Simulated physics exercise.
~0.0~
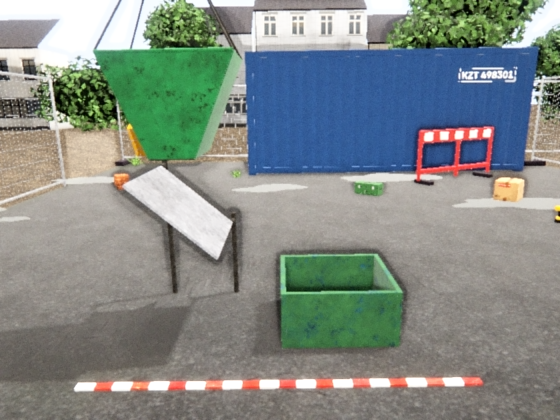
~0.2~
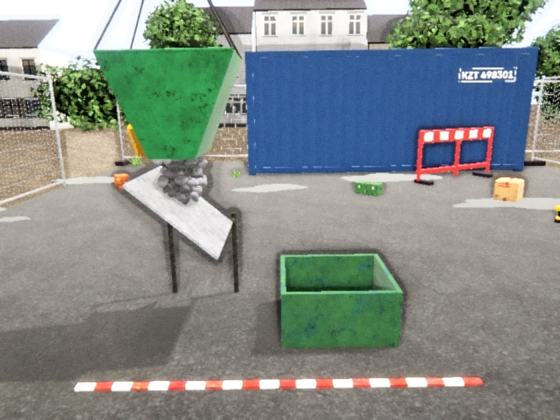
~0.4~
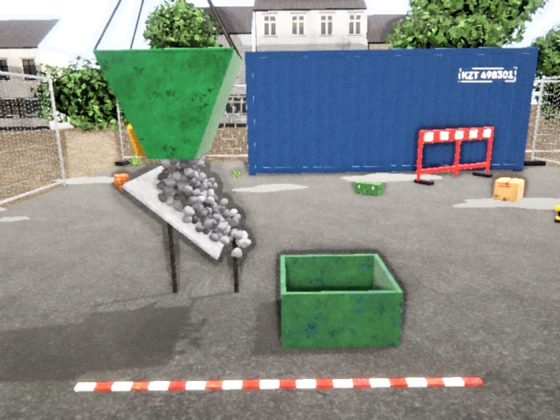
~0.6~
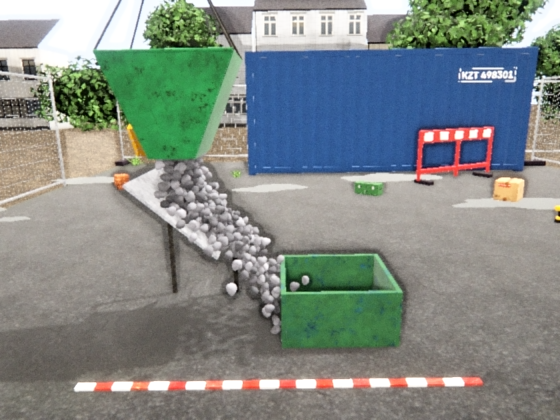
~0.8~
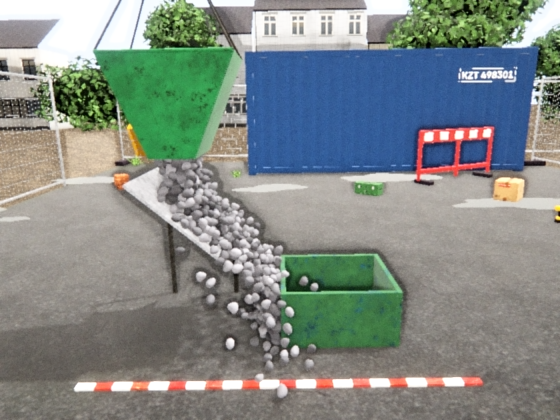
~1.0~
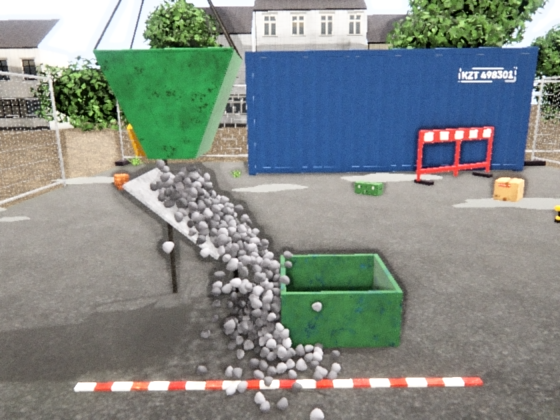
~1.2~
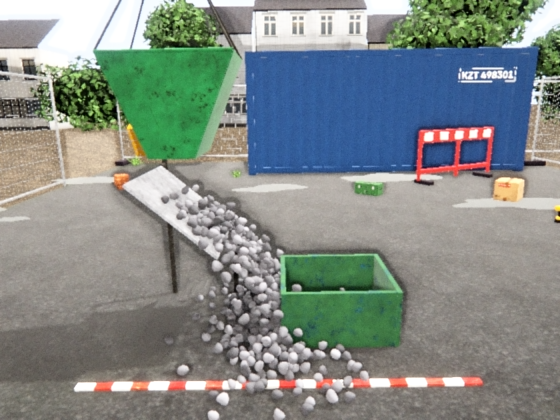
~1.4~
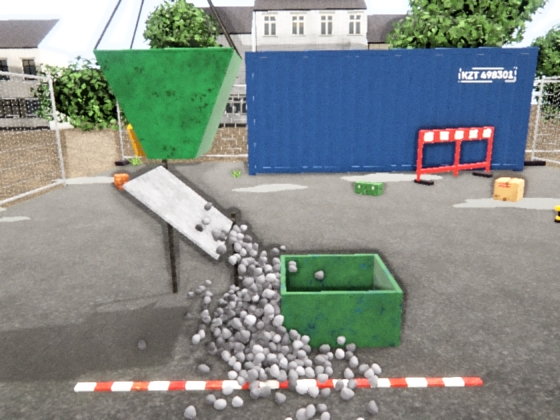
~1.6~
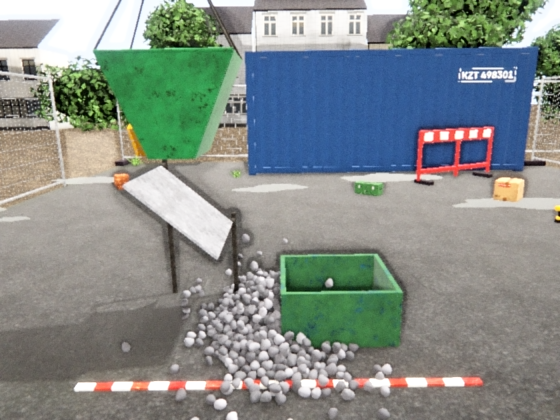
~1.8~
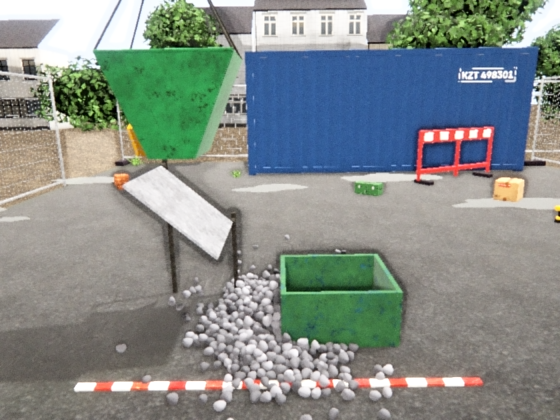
In the video, grey rounded stones drop from a hanging green skip onto a sloping steel slide and tumble down to the right toward an open green bin. Most miss it, ending heaped beside its left side and scattered in front across the striped staff.
